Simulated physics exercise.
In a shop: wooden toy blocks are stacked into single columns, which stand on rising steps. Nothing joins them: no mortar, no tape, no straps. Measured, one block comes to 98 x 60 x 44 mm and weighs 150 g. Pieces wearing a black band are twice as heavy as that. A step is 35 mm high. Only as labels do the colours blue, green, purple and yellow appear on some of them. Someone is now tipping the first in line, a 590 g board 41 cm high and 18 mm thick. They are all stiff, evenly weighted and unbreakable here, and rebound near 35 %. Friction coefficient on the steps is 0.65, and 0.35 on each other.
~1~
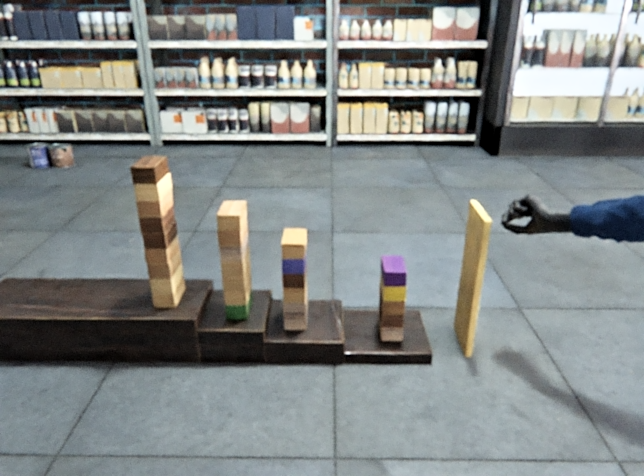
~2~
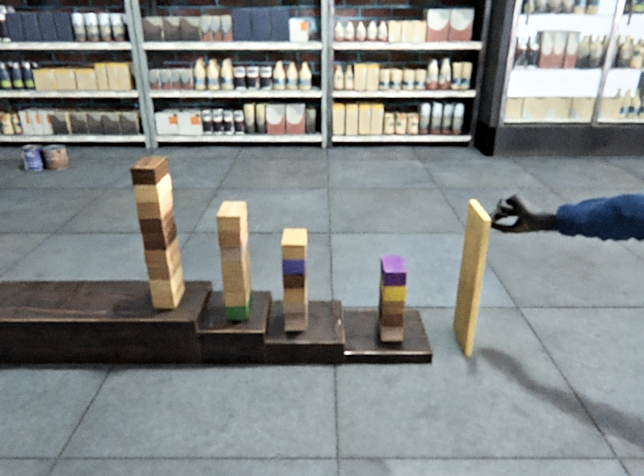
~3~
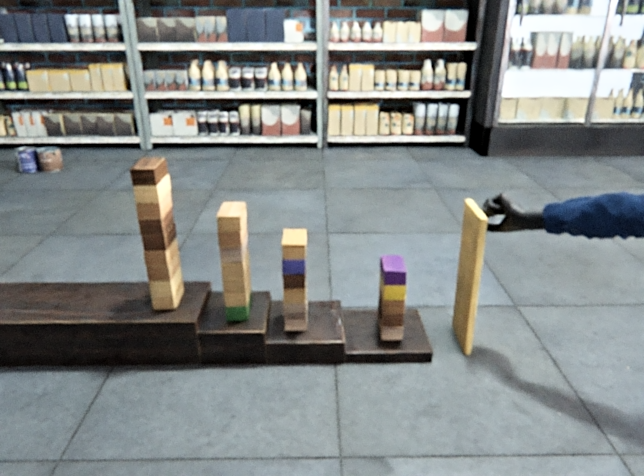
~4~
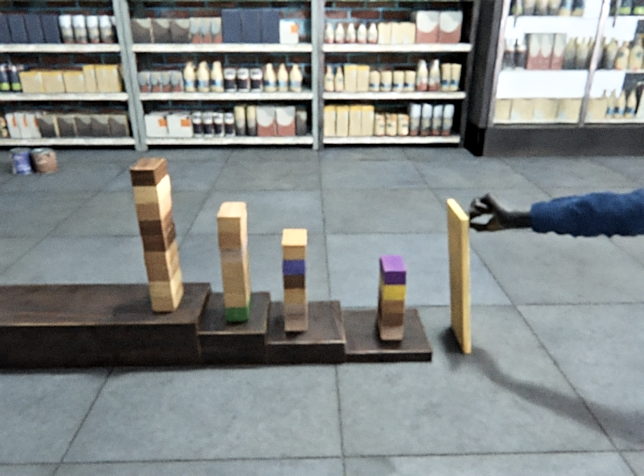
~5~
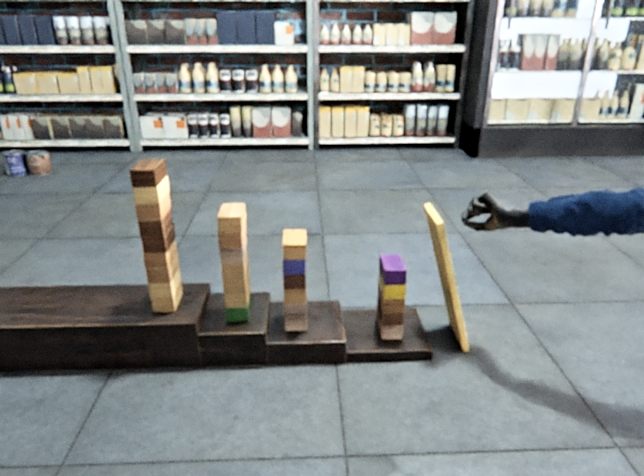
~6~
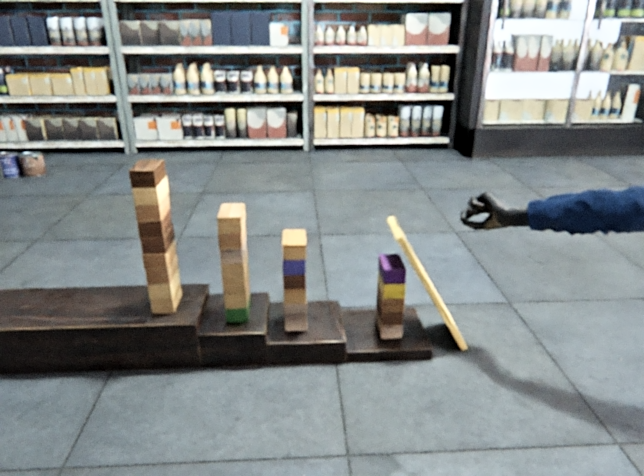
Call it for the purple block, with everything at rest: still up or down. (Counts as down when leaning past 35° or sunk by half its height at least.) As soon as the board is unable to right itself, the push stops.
Falls.
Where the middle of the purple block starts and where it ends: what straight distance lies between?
Close to 25 cm, in a straight line.
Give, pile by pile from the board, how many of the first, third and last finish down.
Counting each pile, first comes to 4, third to 0, last to 0.
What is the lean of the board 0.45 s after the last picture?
Around 65 degrees.
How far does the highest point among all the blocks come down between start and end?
Roughly 0 centimetres.
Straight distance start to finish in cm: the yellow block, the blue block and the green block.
The yellow one ends 20 cm from where it began, the blue one 0 cm, and the green one 0 cm.
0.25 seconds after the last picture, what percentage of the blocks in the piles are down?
5 per cent.
Then, 0.11 s on from the sixth picture, board 41° from upright; none of the 27 blocks down, 3 disturbed; purple block tipped 16°; yellow block displaced 14 mm.
Then, 0.25 s on from the sixth picture, board 50° from upright; 1 of the 27 blocks down; purple block on its side; yellow block tipped 22°.
Then, 0.45 s on from the sixth picture, board 65° from upright; 4 of the 27 blocks down; purple block on its side; yellow block tipped 64°, 7 cm lower.
Finally, board 69° from upright; 4 of the 27 blocks down; purple block on its side; yellow block on its side; blue block unmoved. Seen by the last camera, middles, purple block near (314, 312), yellow block near (330, 314).
